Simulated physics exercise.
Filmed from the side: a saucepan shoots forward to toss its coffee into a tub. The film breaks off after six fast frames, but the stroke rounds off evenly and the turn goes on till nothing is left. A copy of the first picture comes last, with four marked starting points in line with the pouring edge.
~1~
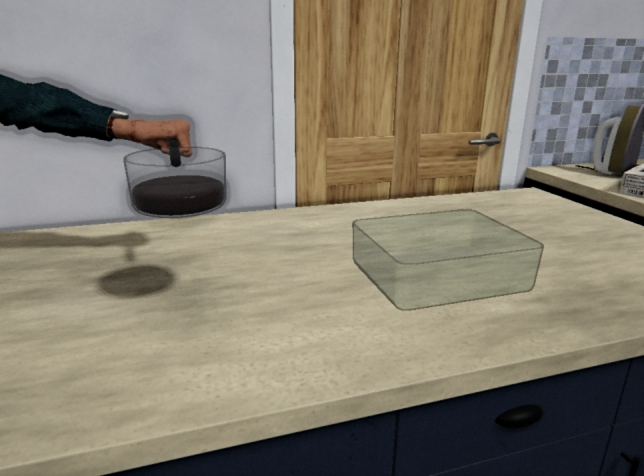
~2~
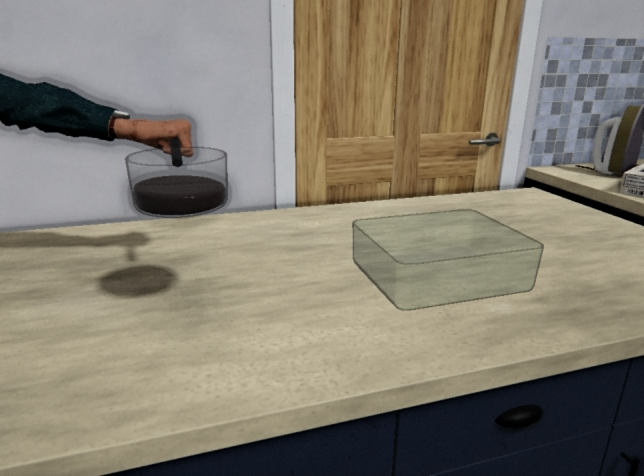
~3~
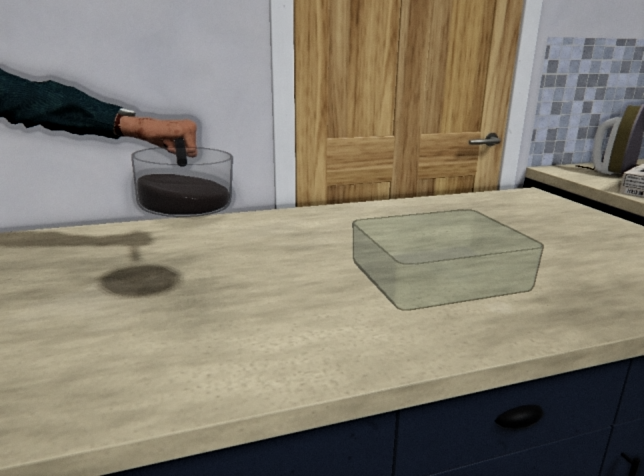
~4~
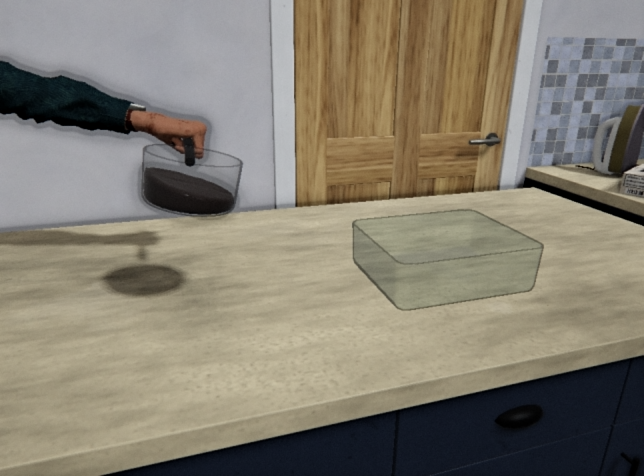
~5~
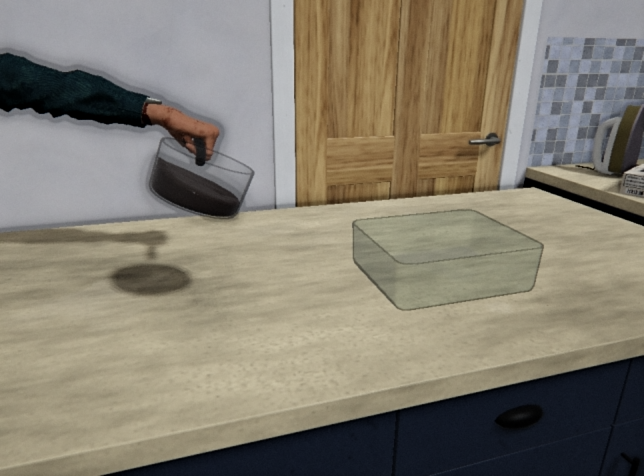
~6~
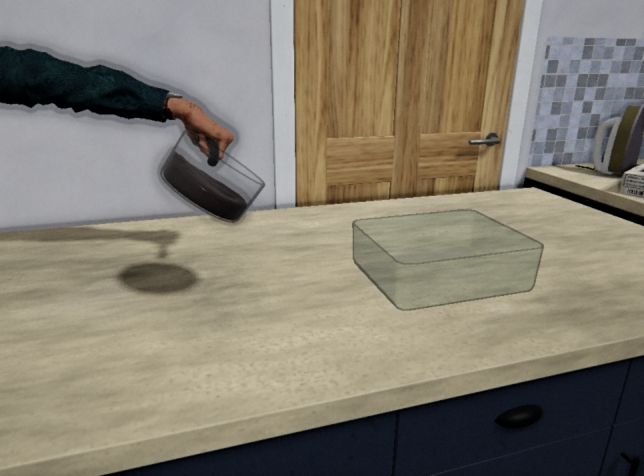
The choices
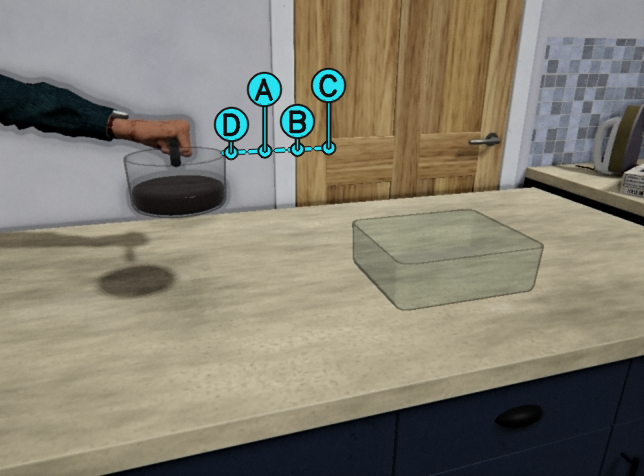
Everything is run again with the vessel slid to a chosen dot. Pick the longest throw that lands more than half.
A is the one.
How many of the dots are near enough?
Three of the four.
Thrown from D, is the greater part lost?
Yes, that goes wrong.
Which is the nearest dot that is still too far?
D.
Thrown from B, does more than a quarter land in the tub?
Yes, clearly.
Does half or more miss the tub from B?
No, not at all.
On the marked copy, A at (264, 151); B at (297, 149); C at (328, 147); D at (231, 152).
If A is chosen, about 74 % lands in the tub, 12 % falls short and 13 % goes beside or beyond.
If B is chosen, about 76 % lands in the tub, 3 % falls short and 21 % goes beside or beyond.
If C is chosen, about 75 % lands in the tub, 3 % falls short and 23 % goes beside or beyond.
If D is chosen, about 11 % lands in the tub, 86 % falls short and 3 % goes beside or beyond.
